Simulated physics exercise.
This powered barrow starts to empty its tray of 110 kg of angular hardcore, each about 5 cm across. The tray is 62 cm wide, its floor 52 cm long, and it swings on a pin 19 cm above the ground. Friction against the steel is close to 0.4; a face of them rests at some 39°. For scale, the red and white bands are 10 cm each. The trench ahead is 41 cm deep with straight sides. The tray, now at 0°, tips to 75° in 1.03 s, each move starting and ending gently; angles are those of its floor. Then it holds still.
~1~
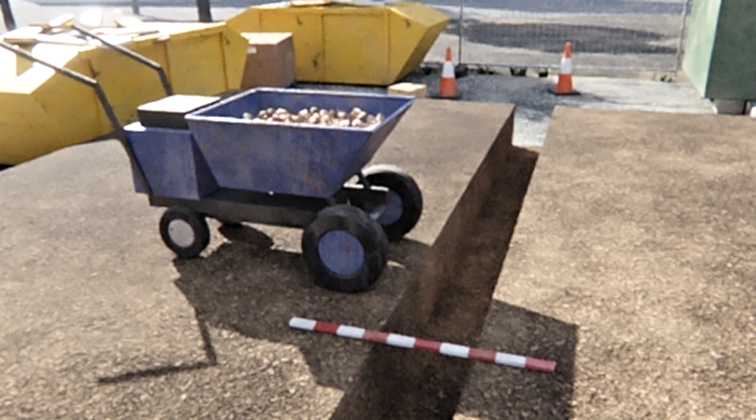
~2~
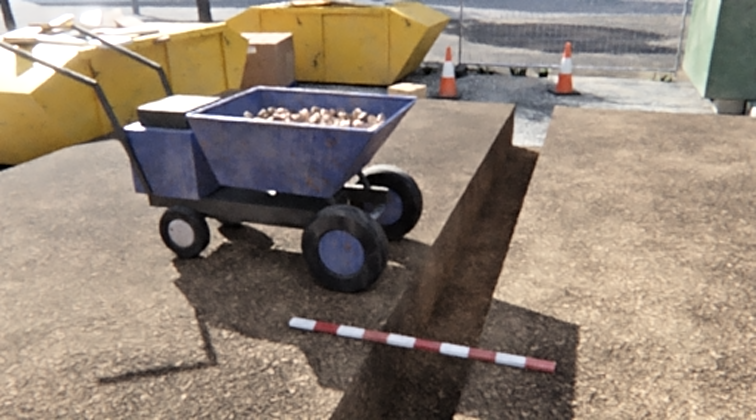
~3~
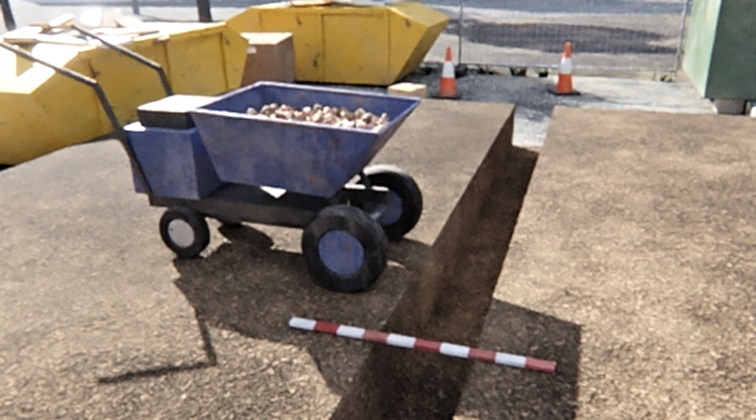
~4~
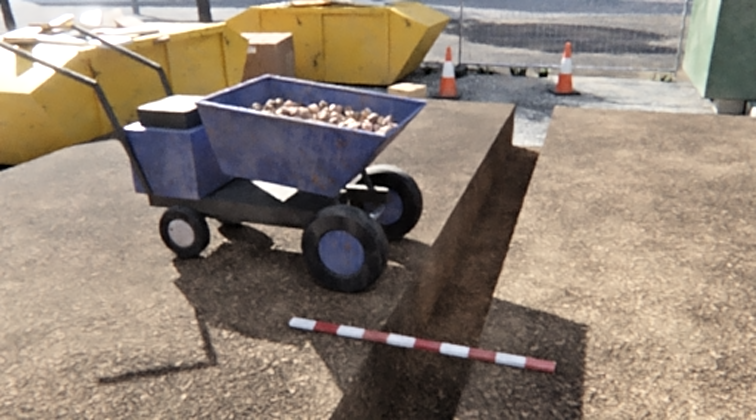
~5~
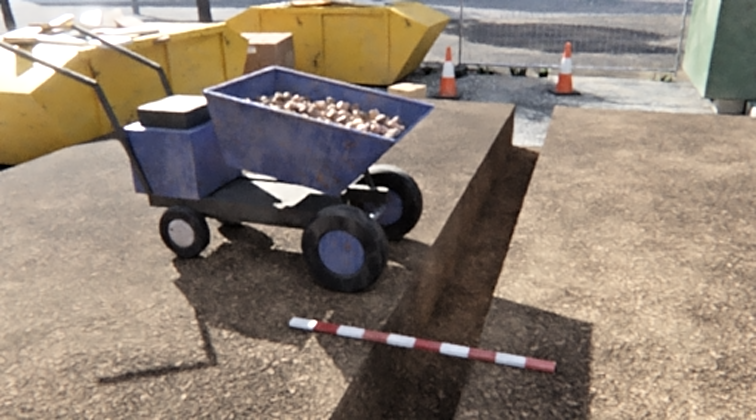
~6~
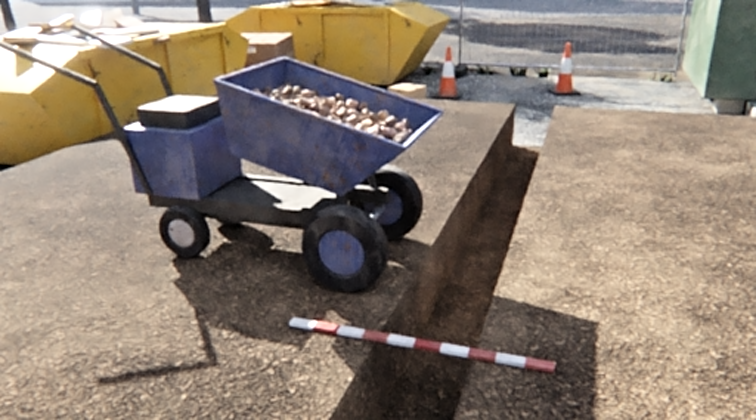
Blue tray of broken stones on a wheeled barrow tilting gradually forward to the right beside a straight-sided trench.
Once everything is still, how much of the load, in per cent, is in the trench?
Roughly 41 per cent ends in the trench.
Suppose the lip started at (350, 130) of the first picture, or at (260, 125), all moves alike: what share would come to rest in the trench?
Near 65 per cent from the first place, 65 from the second.
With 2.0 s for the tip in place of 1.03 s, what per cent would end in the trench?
It would be near 50 per cent.
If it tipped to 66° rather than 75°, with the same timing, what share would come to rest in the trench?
It would be near 20 per cent.
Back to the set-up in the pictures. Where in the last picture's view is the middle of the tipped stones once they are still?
Near (517, 279).
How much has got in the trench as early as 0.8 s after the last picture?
Some 0 per cent.
Then, 0.5 s after the last picture the floor is at 63°, 100 % in the tray; the foremost stones are at (472, 216).
Then, 0.8 s after the last picture the floor is at 75°, 73 % in the tray, 2 % in the trench, 26 % past the trench; the foremost stones are at (573, 293).
Then, 1.2 s after the last picture the floor is at 75°, 35 % in the tray, 7 % in the trench, 58 % past the trench; the foremost stones are at (702, 300).
Then, 3.1 s after the last picture the floor is at 75°, 3 % in the tray, 41 % in the trench, 56 % past the trench; the foremost stones are past the picture's edge.
